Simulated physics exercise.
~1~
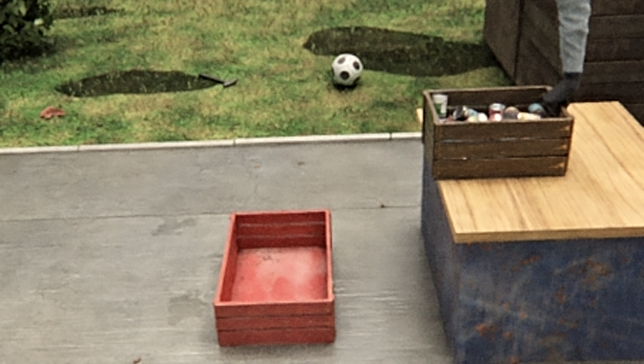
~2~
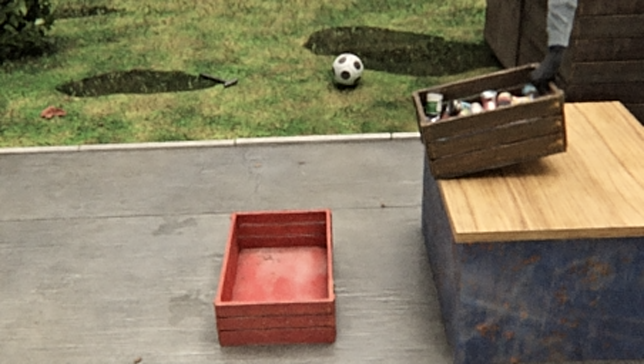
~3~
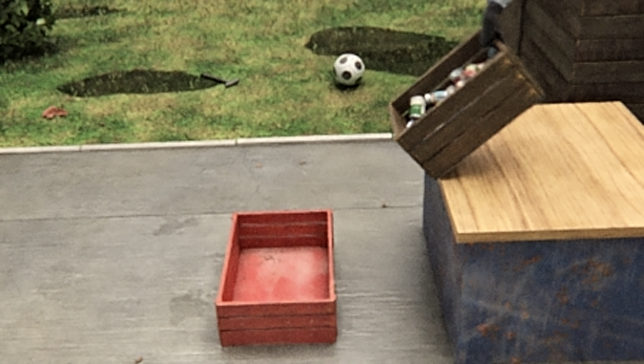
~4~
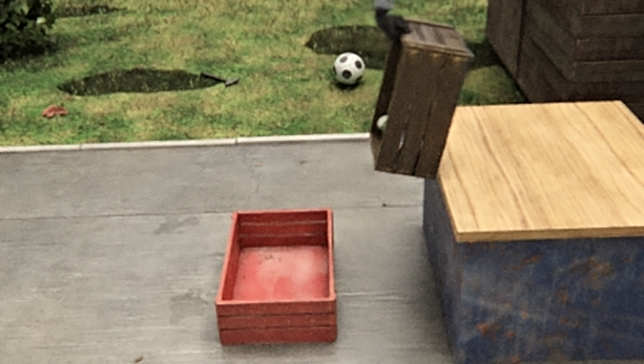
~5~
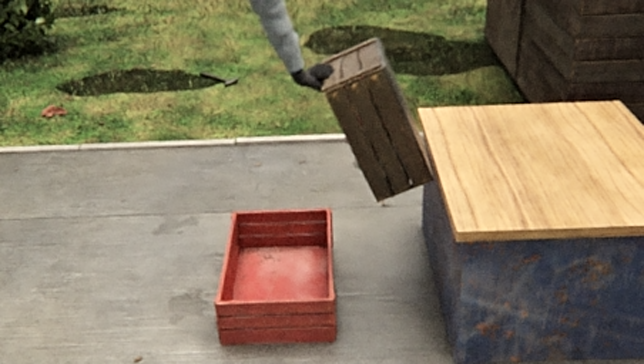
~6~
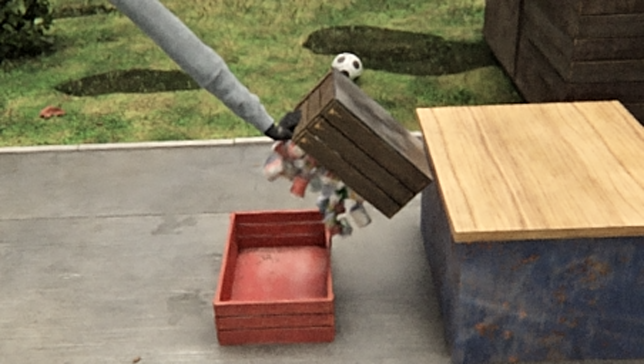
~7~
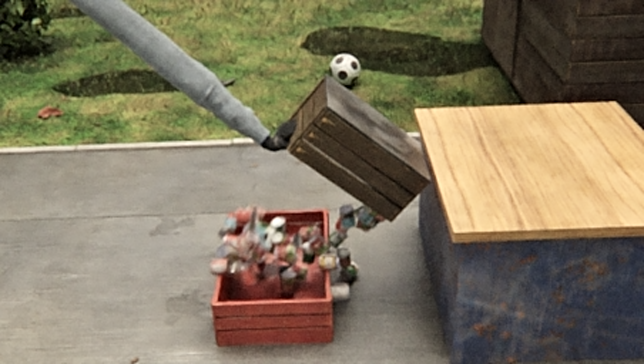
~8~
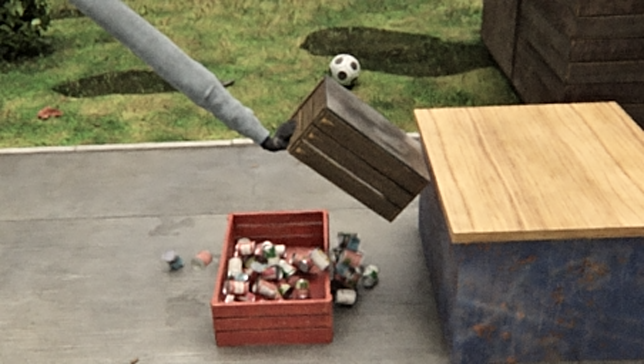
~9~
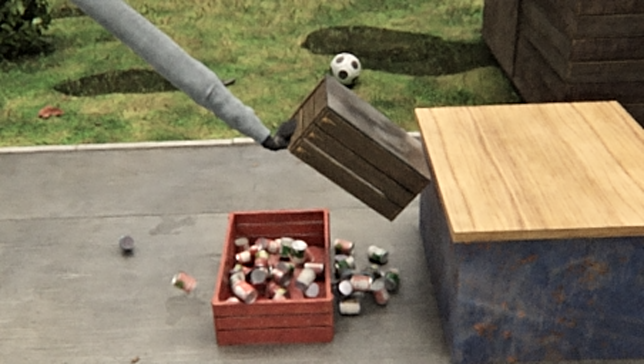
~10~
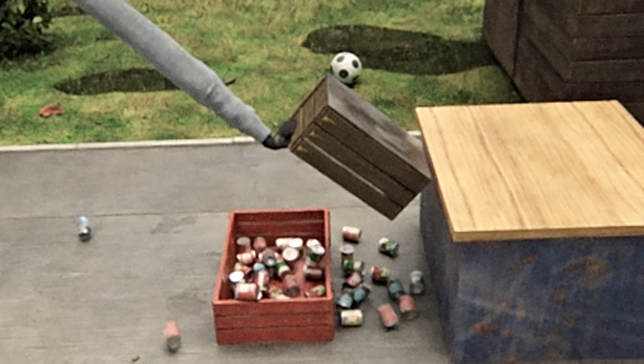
Gloved arm tipping a dark wooden crate off a bench, small tins tumbling into a red bin and scattering on the ground.
